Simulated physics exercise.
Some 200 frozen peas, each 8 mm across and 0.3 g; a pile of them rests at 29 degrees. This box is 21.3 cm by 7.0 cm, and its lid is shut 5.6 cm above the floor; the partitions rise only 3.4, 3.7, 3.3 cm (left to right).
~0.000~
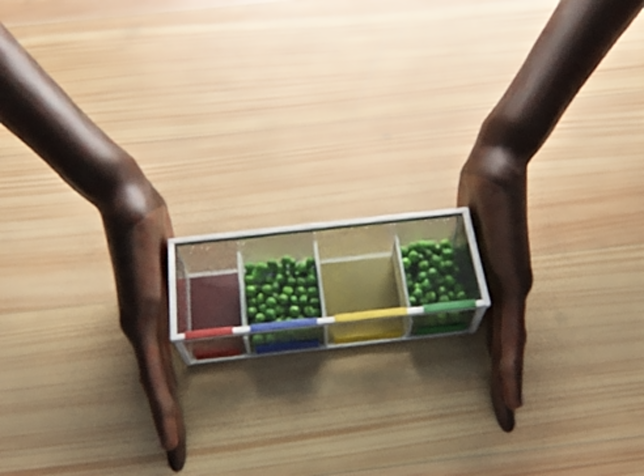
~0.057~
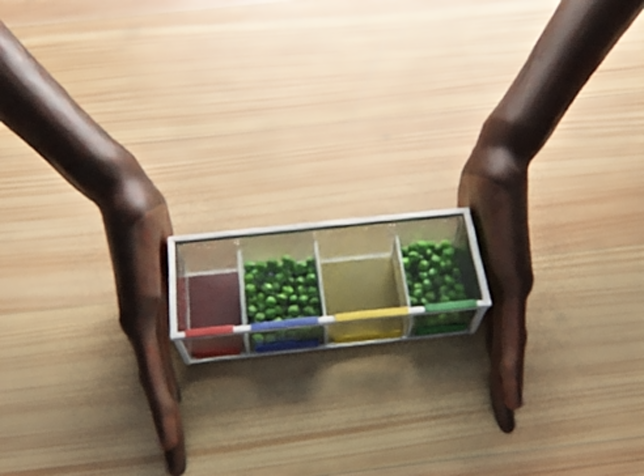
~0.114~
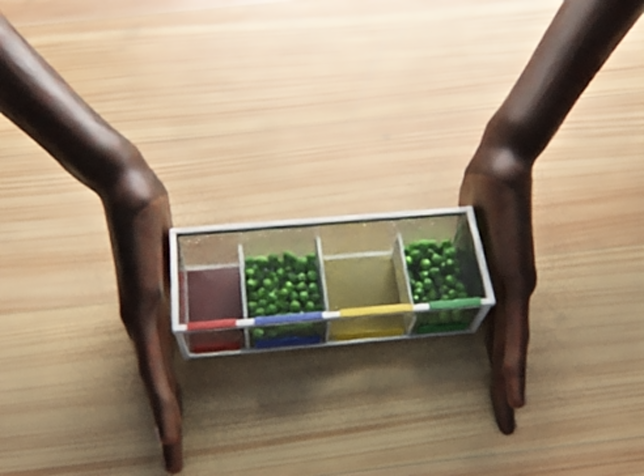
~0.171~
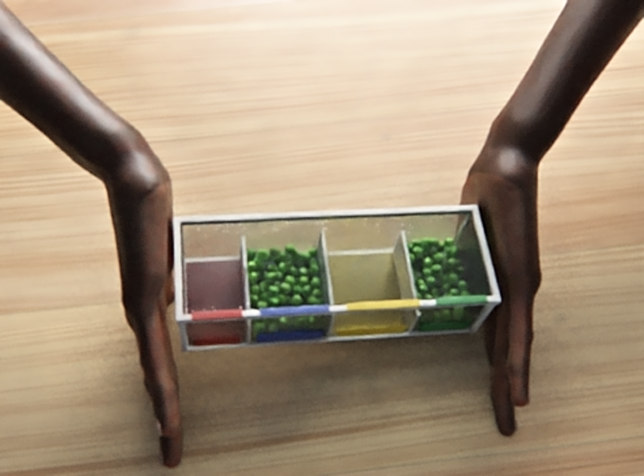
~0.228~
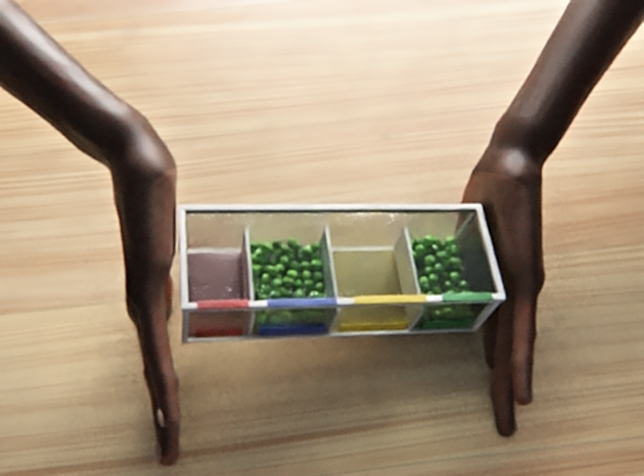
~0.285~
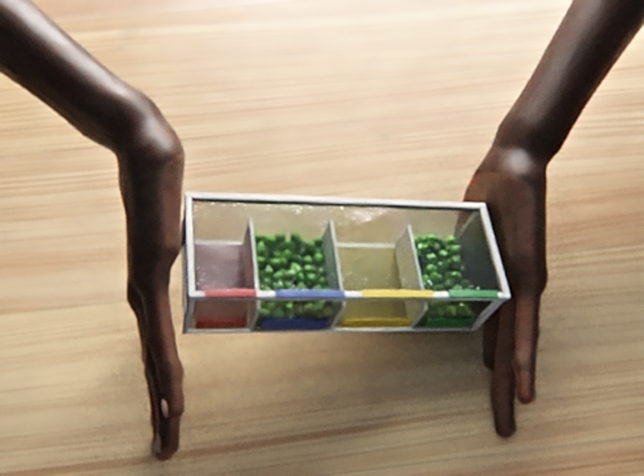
Above a pale wooden surface, two hands gradually tilting a clear four-section box of small green balls, its left end rising slightly.
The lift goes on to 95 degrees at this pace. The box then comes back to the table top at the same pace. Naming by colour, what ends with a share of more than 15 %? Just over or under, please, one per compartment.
Red compartment: Under, blue compartment: Over, green compartment: Over, yellow compartment: Under.
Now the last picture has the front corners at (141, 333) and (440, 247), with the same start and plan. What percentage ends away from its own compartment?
That would be some 70 in a hundred.
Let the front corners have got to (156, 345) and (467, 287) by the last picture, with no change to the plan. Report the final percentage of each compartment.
Red = 55 %, blue = 30 %, green = 10 %, yellow = 5 %.
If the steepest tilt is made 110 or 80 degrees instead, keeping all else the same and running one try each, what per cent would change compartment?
Some 45 and 5 per cent.
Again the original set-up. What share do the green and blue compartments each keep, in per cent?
The green compartment ends with 75 per cent, the blue one with 20 per cent.
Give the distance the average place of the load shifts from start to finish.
The balance point ends up some 3.5 centimetres from where it began.
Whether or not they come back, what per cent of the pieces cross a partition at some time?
I'd put it at some 30 percent of the pieces.
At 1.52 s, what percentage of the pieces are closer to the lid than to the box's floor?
About 40 per cent.
After 1.52 s, tilt 95 degrees; blue 40 %, green 55 %, yellow 5 %.
Then, at 2.35 s, tilt 43 degrees; blue 20 %, green 75 %, yellow 5 %.
After 3.19 s, tilt 0 degrees; blue 20 %, green 75 %, yellow 5 %.
By 3.8 s all is still; red 0 %, blue 20 %, green 75 %, yellow 5 %.
